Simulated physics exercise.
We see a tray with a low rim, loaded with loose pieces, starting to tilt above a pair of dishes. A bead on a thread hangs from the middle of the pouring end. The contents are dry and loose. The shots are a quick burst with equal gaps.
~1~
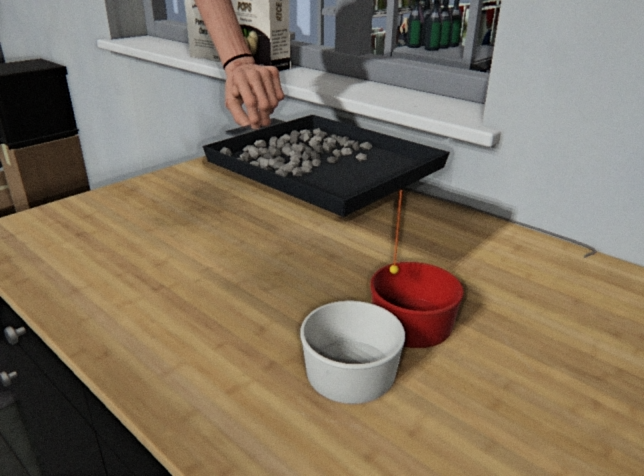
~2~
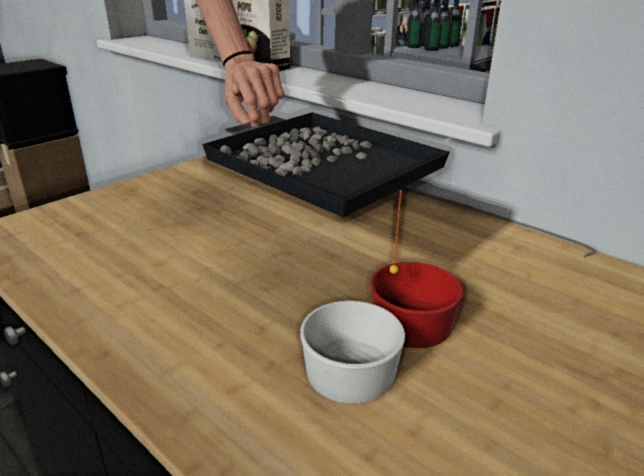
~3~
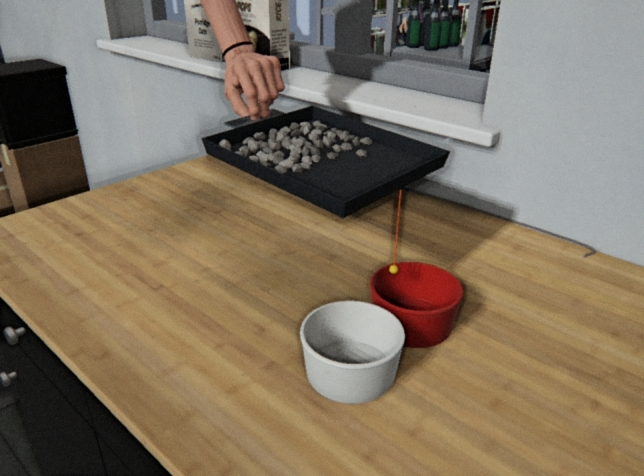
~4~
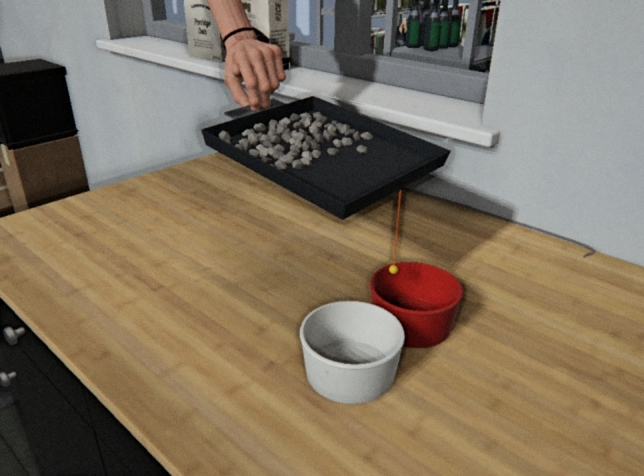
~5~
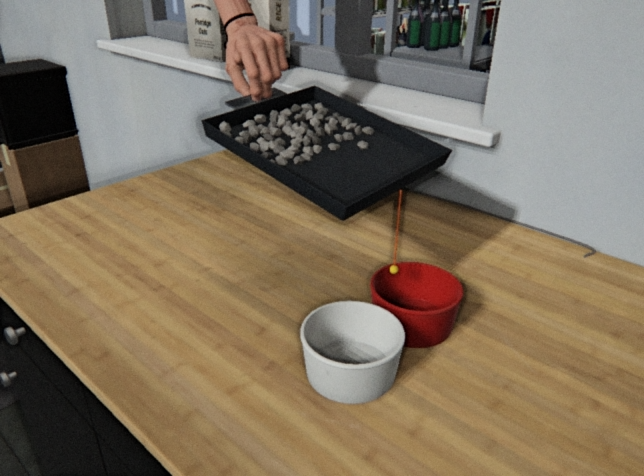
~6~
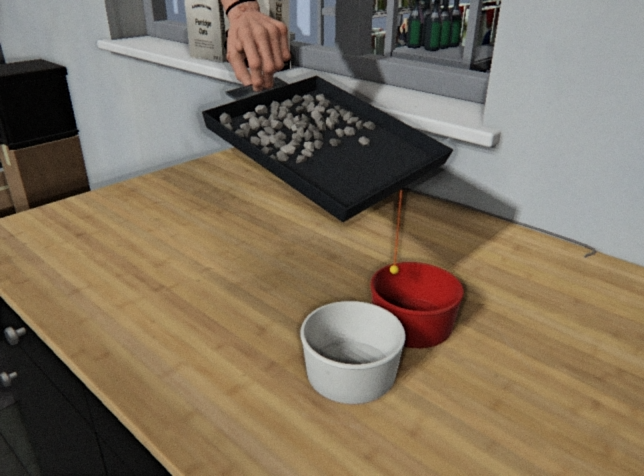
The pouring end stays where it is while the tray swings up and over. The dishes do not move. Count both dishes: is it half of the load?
Together they catch the larger part.
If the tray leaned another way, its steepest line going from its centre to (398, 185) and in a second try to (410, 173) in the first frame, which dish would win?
In turn: The right dish; the dish on the right.
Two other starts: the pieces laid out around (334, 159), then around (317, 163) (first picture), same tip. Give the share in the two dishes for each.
The first gives 80 %, the second 90 %.
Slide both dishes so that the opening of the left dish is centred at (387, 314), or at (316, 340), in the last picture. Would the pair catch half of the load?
One: Most of it. Two: Most of it.
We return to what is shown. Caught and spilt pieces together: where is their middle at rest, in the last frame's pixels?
At about (371, 356).
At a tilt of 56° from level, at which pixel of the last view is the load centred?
Roughly at (374, 189).
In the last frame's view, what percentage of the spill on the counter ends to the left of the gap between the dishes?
Some 10 per cent.
Shortly afterwards, tray tipped steeply; all but a few on the tray; a little in the air.
Next, tray tipped right over; near two thirds on the tray; a little in the left dish; a little in the right dish; a little outside both; a little in the air.
Some moments later, tray tipped past a quarter turn; near half in the left dish; near a third in the right dish; a little outside both.
In the end, tray tipped past a quarter turn; near half in the left dish; near a third in the right dish; a little outside both.
